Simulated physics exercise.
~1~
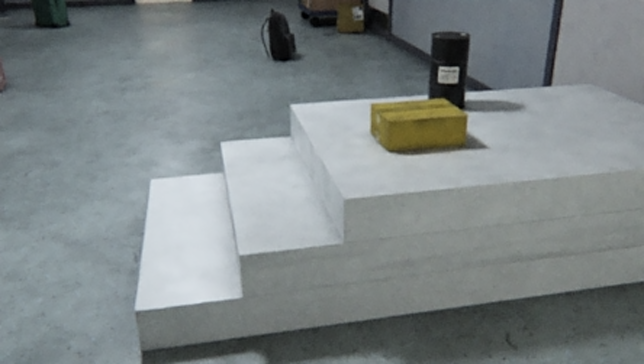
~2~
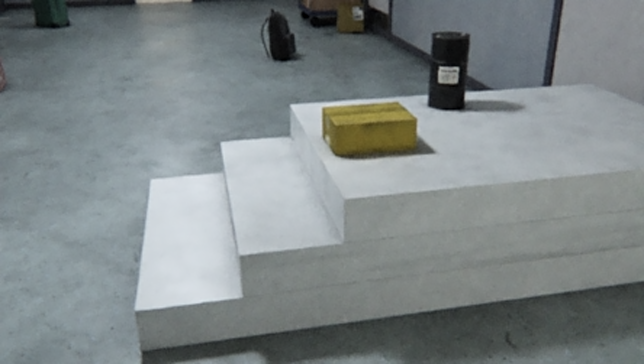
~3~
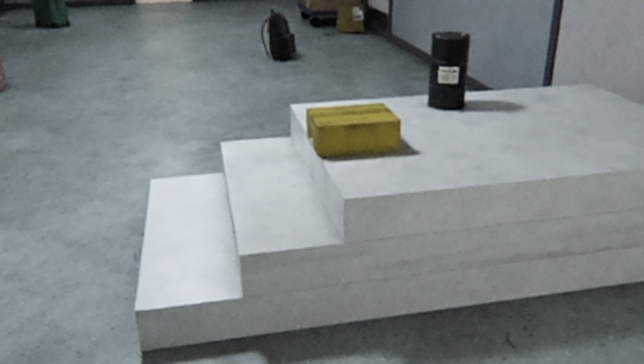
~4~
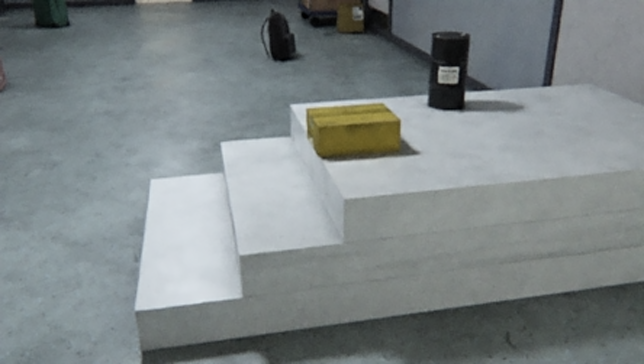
On the white landing, a yellow box slides left and stops before the steps.
